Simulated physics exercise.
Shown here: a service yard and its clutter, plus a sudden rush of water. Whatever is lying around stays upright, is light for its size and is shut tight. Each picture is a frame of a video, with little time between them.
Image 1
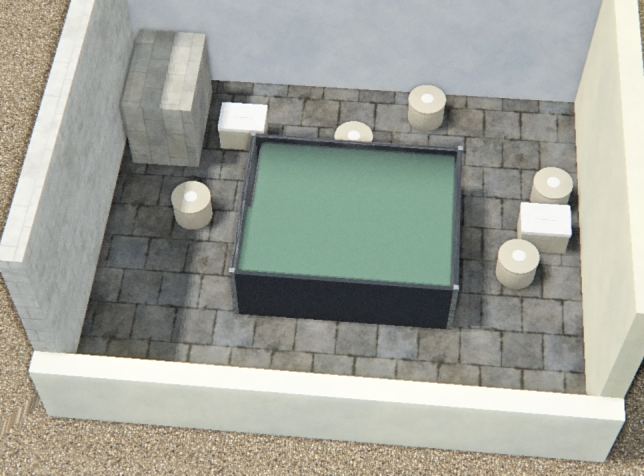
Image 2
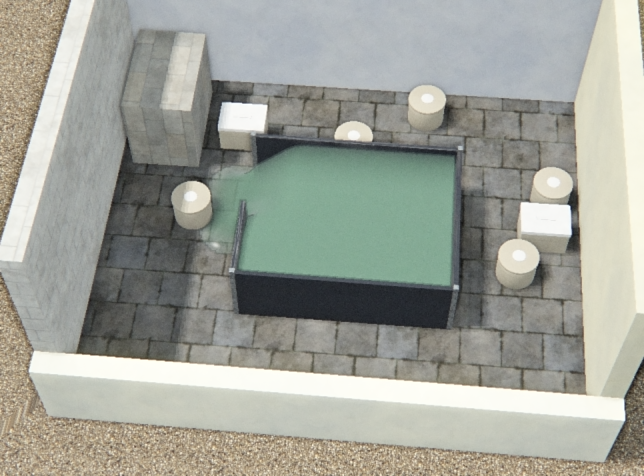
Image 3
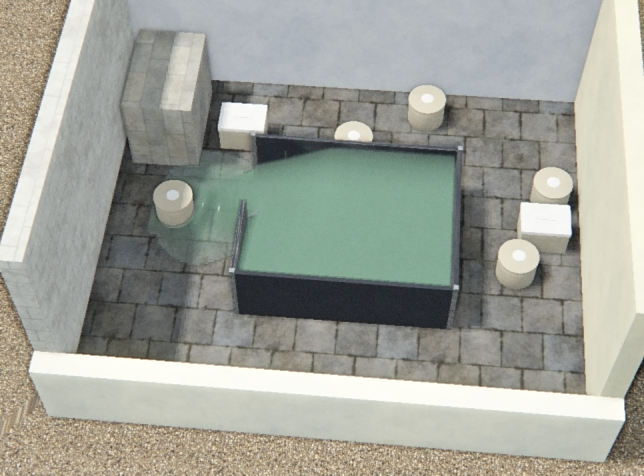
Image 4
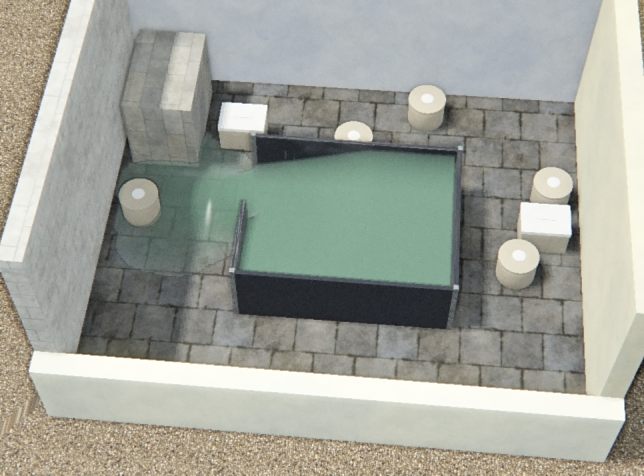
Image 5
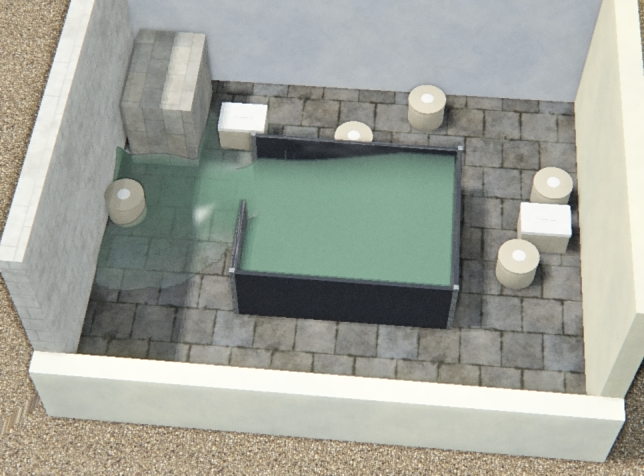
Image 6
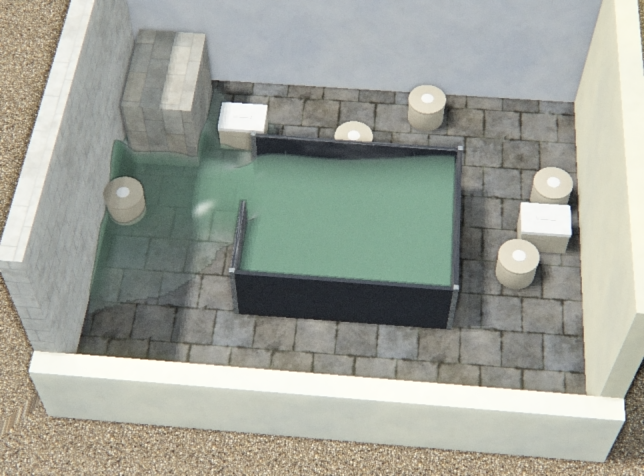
Green water poured out through a gap in the left side of a dark tank and spread across the paving, pushing a pale round tub left toward the wall while the other objects stayed put.
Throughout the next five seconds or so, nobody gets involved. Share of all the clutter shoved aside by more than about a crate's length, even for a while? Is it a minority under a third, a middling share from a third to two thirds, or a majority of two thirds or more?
A middling share.
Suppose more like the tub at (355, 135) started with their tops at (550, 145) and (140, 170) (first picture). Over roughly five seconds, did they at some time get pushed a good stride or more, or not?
Sequence: Scarcely shifts; knocked aside.
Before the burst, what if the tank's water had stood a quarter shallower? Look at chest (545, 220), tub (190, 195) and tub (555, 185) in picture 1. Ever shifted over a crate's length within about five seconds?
Per item, in order: Missed the mark; cleared the mark; missed the mark.
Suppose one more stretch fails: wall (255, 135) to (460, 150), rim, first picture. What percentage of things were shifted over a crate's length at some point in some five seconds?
Estimate: Some 100 per cent.
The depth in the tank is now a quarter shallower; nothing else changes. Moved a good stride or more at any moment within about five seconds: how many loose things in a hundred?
Around 40 in a hundred.
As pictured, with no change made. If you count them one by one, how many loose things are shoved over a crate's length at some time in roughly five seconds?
The total is 4.
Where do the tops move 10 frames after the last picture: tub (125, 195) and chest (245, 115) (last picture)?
Near (222, 348) and (276, 110).
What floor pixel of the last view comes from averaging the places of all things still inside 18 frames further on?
The average lies close to (461, 217).
A moment on, 1 of 7 are well off their spots; 1 afloat.
Next, 1 of 7 are well off their spots; 0 afloat.
Later, 3 of 7 are well off their spots; 1 afloat.
In the end, 4 of 7 are well off their spots, and 4 have been at some point; 5 afloat.
